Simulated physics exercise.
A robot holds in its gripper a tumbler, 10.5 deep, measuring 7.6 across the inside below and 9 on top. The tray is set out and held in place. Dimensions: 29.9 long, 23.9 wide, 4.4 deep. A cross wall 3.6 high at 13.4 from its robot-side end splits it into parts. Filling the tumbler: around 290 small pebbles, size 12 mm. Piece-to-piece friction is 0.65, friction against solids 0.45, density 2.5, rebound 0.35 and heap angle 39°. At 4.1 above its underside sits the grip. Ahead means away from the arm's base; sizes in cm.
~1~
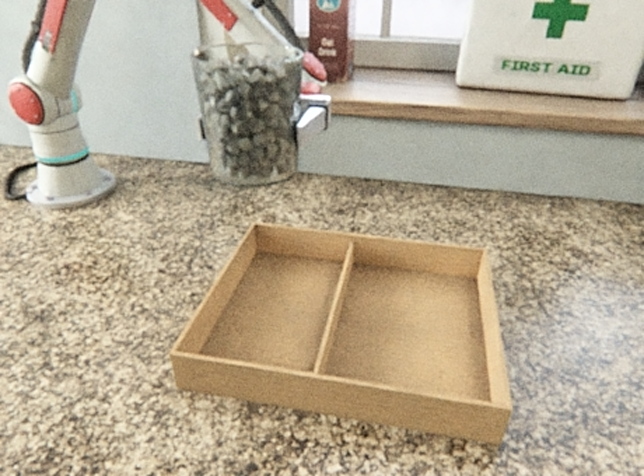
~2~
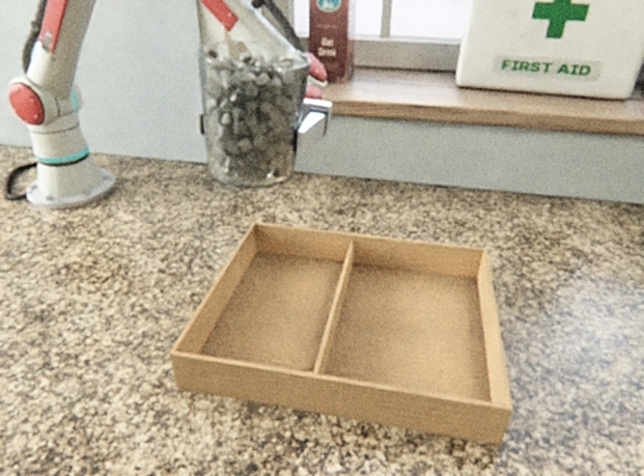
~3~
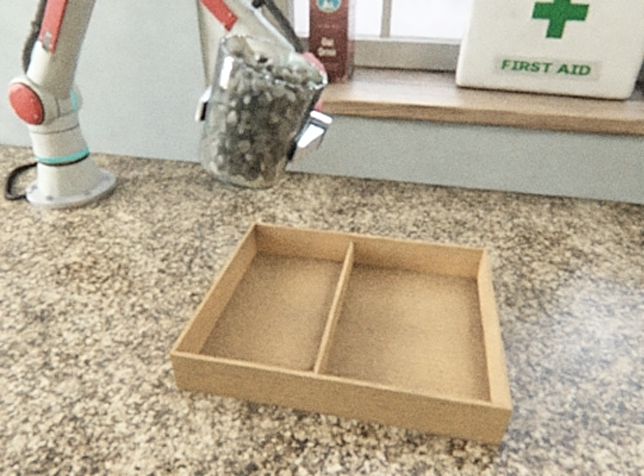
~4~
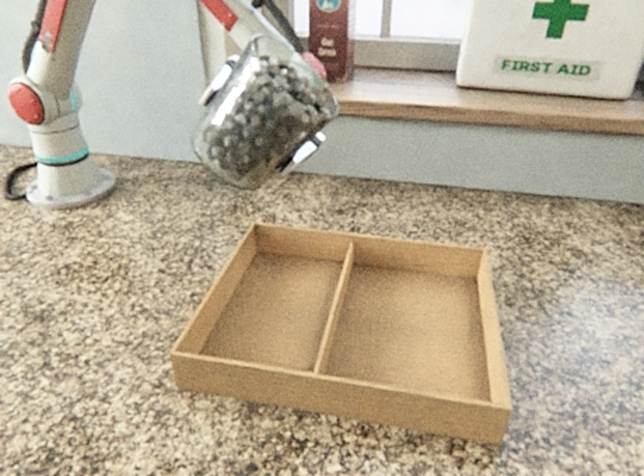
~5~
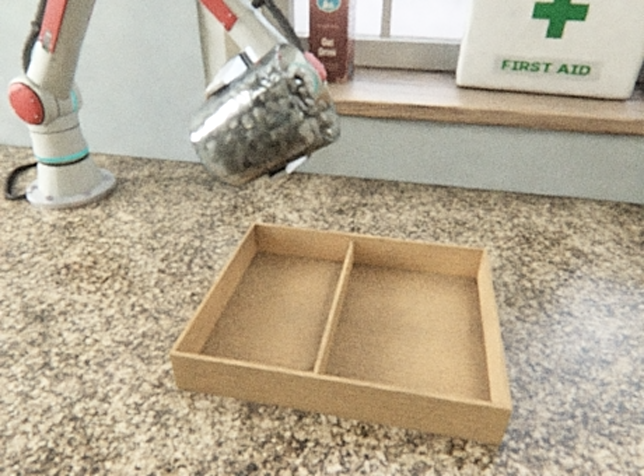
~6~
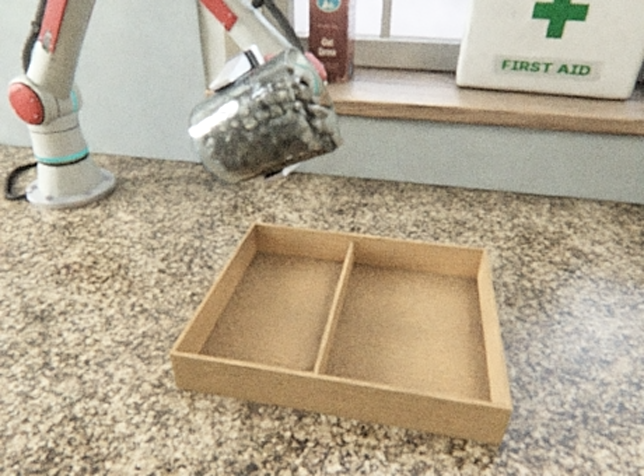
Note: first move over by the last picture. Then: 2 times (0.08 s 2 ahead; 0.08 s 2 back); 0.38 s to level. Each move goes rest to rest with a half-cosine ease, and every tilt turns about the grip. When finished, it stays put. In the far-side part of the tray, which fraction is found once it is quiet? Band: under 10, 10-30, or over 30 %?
10-30 %.
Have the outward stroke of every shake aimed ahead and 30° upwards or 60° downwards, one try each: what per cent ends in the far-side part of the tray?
You'd get about 25 per cent with the first setting and about 5 per cent with the second.
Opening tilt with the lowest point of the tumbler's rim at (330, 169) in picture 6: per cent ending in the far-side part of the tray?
The share is around 45 %.
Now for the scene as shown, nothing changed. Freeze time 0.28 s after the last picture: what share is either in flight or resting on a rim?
9 %.
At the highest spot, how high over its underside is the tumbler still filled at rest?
I'd put it at close to 10.5 centimetres.
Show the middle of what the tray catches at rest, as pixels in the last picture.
I'd point to somewhere near (434, 332).
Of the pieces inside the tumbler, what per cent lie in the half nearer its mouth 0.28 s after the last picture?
Close to 55 in a hundred.
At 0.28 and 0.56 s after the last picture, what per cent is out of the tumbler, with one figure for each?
Readings in order: 10, 20.
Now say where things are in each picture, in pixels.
The first frame shows tumbler middle at (252, 117), level; upper third of the load around (249, 81), from x 200 to 295, top at y 55; 286 in the tumbler.
The second frame shows tumbler middle at (253, 117), tilted 6° forward; upper third of the load around (252, 81), from x 210 to 300, top at y 50.
The third frame shows tumbler middle at (256, 118), tilted 21° forward; upper third of the load around (258, 85), from x 210 to 310, top at y 50.
The fourth frame shows tumbler middle at (260, 120), tilted 41° forward; upper third of the load around (265, 91), from x 210 to 320, top at y 60.
The fifth frame shows tumbler middle at (262, 123), tilted 56° forward; upper third of the load around (270, 95), from x 205 to 330, top at y 65.
The sixth frame shows tumbler middle at (263, 124), tilted 62° forward; upper third of the load around (272, 99), from x 205 to 335, top at y 70; 286 in the tumbler.
Then, 0.28 s after the last picture, tilted 62° forward, highest piece 26 above the table; 252 in the tumbler, 8 in the far-side part, 26 in flight or on a rim.
Then, 0.56 s after the last picture, tilted 19° forward, highest piece 28 above the table; 233 in the tumbler, 48 in the far-side part, 1 in the robot-side part, 4 in flight or on a rim.
Then, 0.90 s after the last picture, level, highest piece 29 above the table; 233 in the tumbler, 51 in the far-side part, 2 in the robot-side part.
Then, 1.95 s after the last picture, level, highest piece 29 above the table; 233 in the tumbler, 51 in the far-side part, 2 in the robot-side part.
Final count, 233 in the tumbler, 51 in the far-side part, 2 in the robot-side part. That is 18 % in the far-side part of the tray.
